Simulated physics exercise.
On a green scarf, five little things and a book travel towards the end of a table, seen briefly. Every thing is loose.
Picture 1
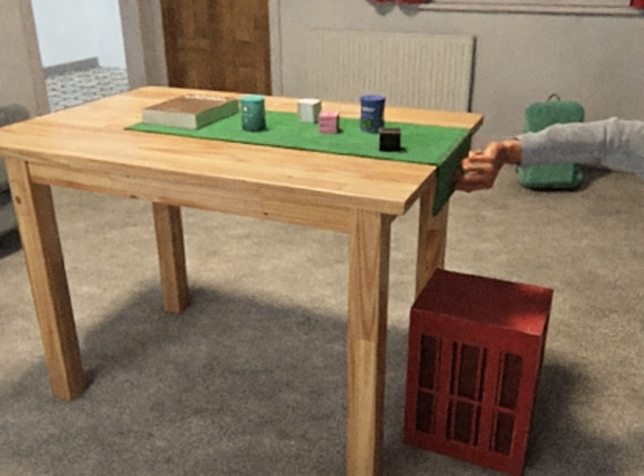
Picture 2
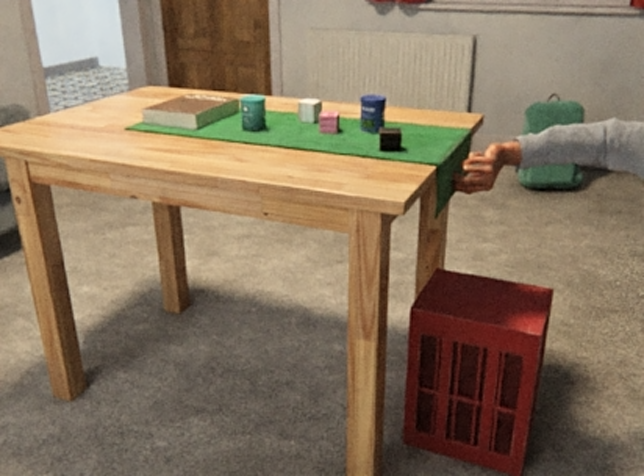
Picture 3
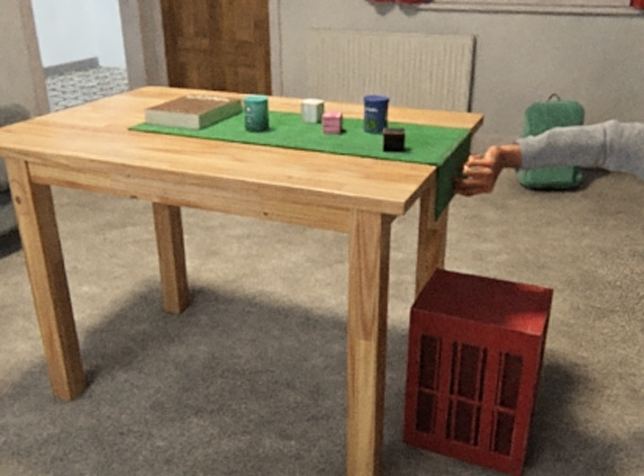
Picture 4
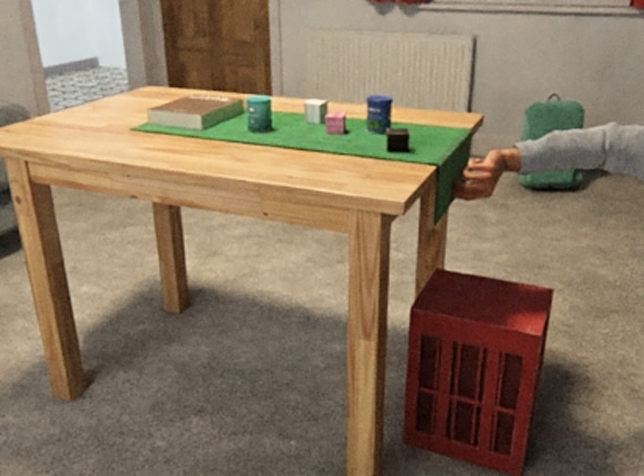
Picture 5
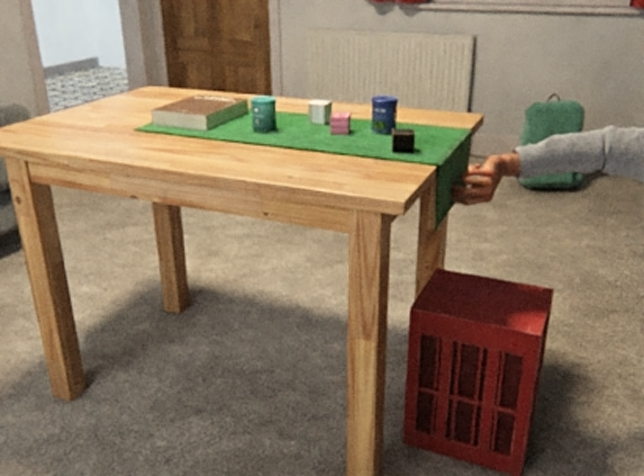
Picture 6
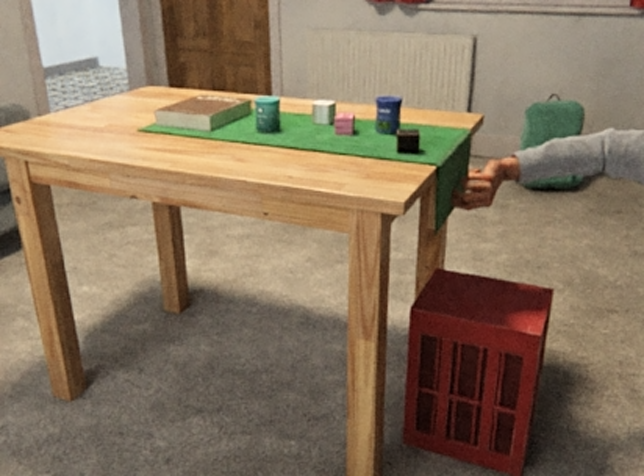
On a wooden table, a hand slowly pulls a green cloth carrying small objects rightward.
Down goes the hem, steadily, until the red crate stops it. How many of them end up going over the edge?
In all, two slip off.
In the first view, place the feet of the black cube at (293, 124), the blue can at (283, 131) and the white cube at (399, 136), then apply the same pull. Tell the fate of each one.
Well, the black cube is safe, the blue can is safe, and the white cube is dislodged.
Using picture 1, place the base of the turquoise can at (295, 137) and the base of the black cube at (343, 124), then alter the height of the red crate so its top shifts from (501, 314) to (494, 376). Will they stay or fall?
Turquoise can is gone, black cube is gone.
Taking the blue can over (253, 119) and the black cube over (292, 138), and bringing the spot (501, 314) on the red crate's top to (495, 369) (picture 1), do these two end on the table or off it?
Blue can stays, black cube is gone.
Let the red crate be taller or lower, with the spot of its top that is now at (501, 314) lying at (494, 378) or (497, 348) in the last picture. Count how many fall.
Then 4 and 3.
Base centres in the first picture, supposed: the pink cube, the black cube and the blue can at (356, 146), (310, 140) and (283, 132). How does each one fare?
The pink cube is off the top, the black cube is still on top and the blue can is still on top.
Soon after, hem near (450, 263); black cube gone.
After that, hem on the crate; black cube and blue can gone.
In the end, hem on the crate; black cube and blue can gone. It carries off two.
